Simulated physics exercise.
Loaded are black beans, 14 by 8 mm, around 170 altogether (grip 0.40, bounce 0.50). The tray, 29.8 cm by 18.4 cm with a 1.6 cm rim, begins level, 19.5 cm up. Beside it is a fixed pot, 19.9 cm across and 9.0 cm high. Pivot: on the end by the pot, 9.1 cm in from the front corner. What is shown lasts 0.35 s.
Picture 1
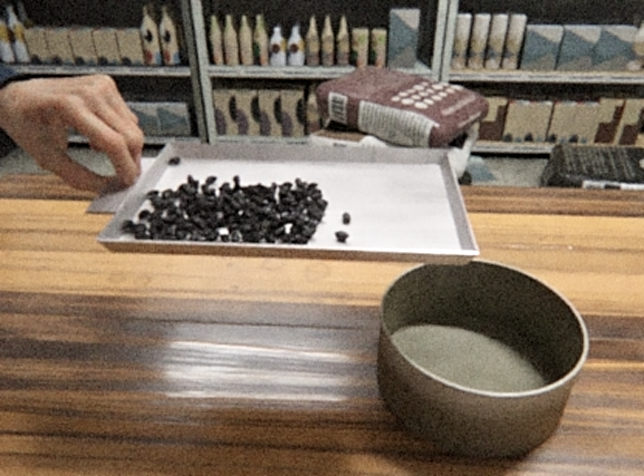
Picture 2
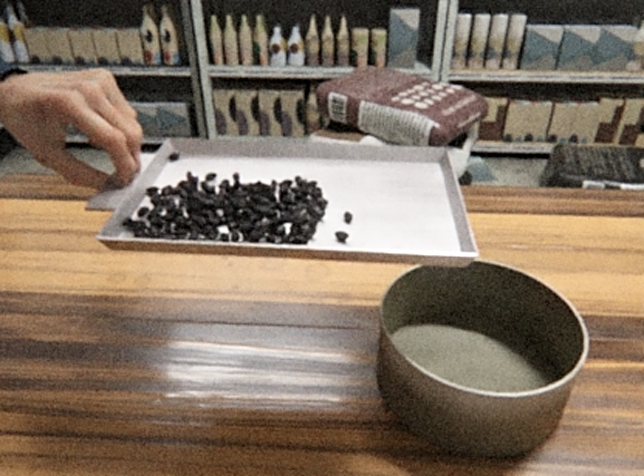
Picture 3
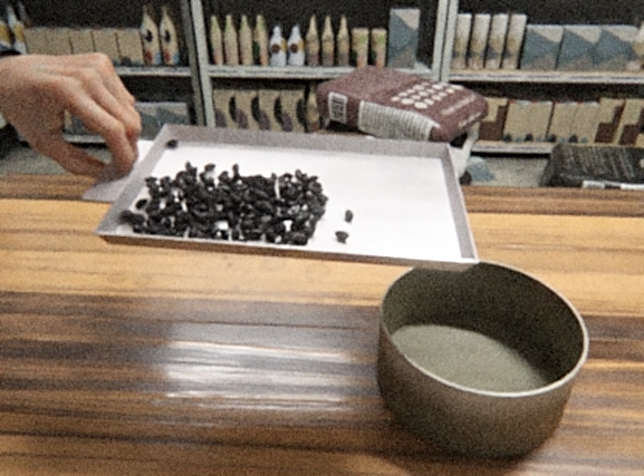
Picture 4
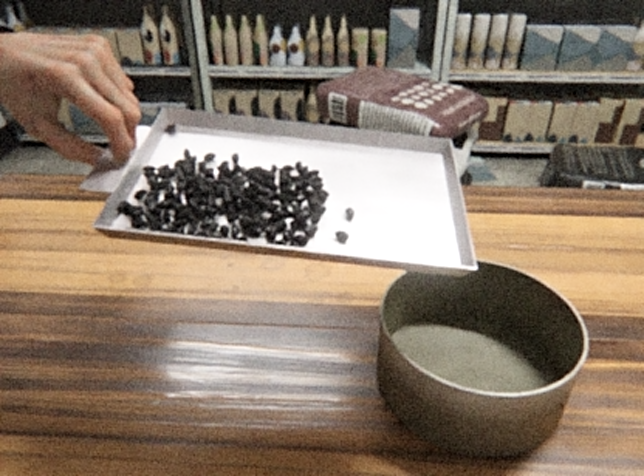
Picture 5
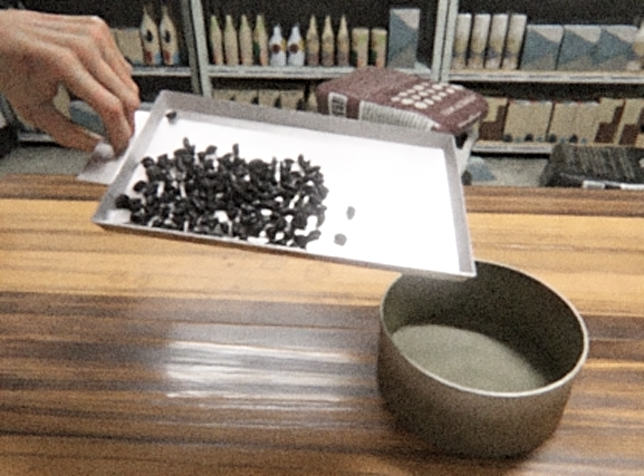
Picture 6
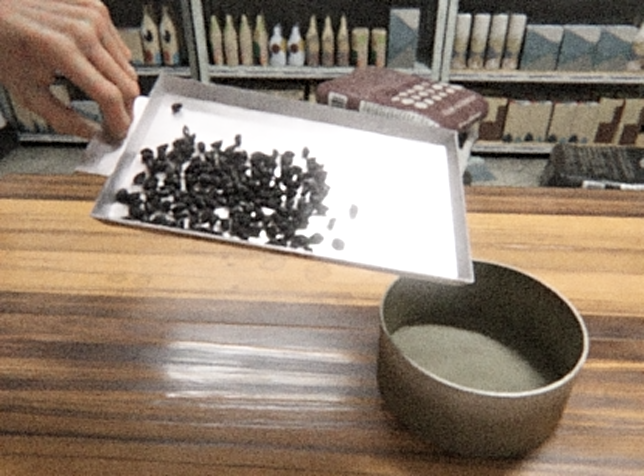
A hand raised the left end of a shallow white tray of black beans, tilting it steadily down toward the right, while the beans barely shifted and the round metal pot sat still.
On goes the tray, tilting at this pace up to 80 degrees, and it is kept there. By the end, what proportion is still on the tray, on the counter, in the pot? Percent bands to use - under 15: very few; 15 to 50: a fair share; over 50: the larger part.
Left on the tray - very few, counter - a fair share, pot - the larger part.
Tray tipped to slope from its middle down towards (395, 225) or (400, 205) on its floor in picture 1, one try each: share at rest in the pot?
Roughly 90 per cent on the first try and 75 per cent on the second.
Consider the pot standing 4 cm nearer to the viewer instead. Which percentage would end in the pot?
In that setup it would come to near 75 per cent.
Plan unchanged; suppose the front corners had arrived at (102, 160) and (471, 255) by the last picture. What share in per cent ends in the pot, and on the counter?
Pot 90 % / counter 10 %.
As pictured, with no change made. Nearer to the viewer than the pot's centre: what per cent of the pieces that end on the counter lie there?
Near 100 in a hundred.
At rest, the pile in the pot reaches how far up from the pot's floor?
I'd say near 1.5 centimetres.
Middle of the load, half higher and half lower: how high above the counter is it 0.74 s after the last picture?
Roughly 14 cm above the counter.
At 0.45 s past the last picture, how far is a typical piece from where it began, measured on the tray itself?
Around 8 centimetres.
Then, 0.45 s after the last picture, tilt 48 degrees; the tray holds 100 %, the pot 0 %.
Then, 0.74 s after the last picture, tilt 67 degrees; the tray holds 50 %, the pot 20 %.
Then, 1.14 s after the last picture, tilt 80 degrees; the tray holds 0 %, the pot 65 %.
In the end, tray 0 %, counter 35 %, pot 65 %.
